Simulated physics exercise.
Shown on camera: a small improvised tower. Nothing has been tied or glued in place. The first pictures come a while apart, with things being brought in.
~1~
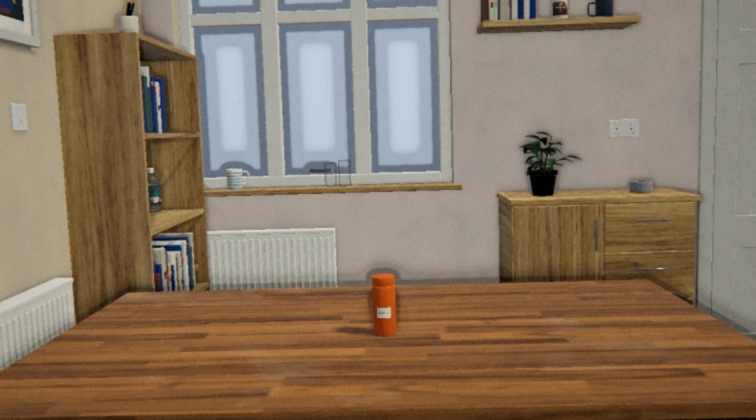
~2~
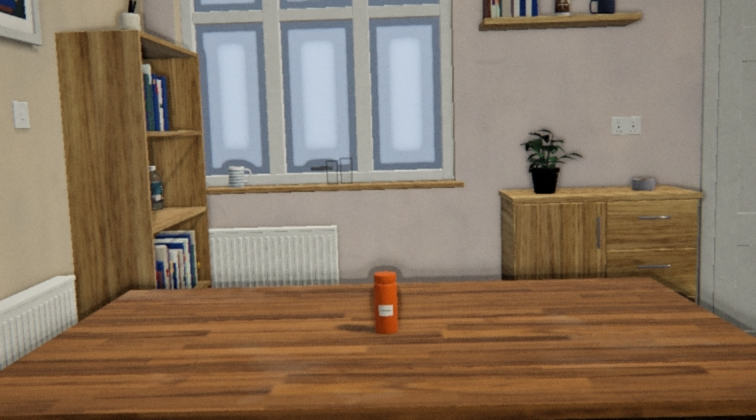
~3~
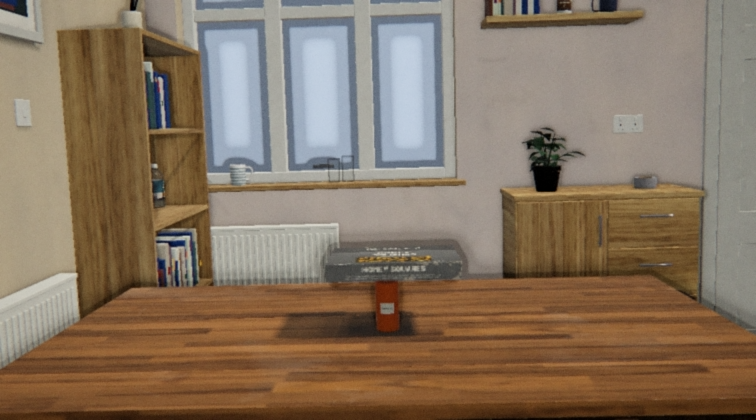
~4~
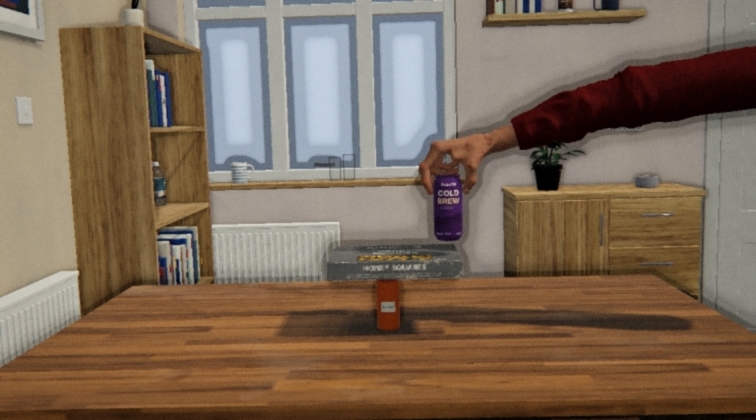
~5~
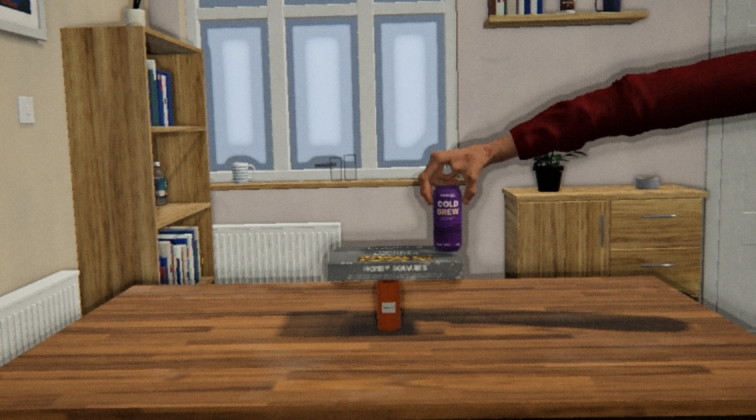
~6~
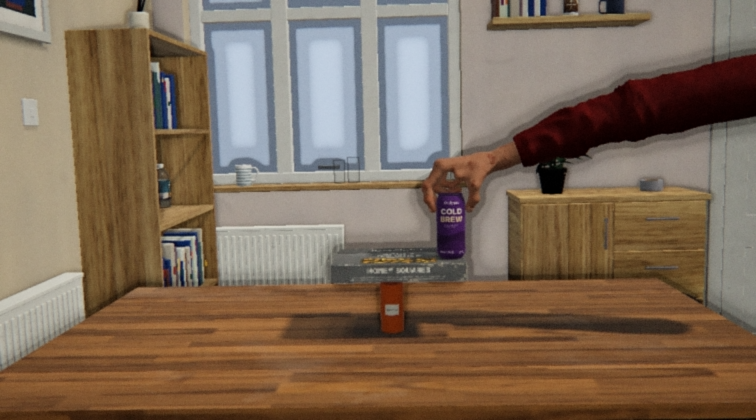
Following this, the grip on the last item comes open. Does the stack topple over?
I expect a mishap.
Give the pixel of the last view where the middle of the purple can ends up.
Roughly at pixel (516, 314).
Then, 0.40 s past the last view, purple can now fallen; grey packet rocked 58° from its first pose.
Then, 0.70 s past the last view, grey packet rocked 52° from its first pose; orange shaker rocked 17° from its first pose.
Then, 0.90 s past the last view, grey packet and orange shaker now fallen.
Finally, fallen, grey packet, purple can and orange shaker. Final places as the last picture's camera would see them, purple can near (516, 313). The stack loses its balance.
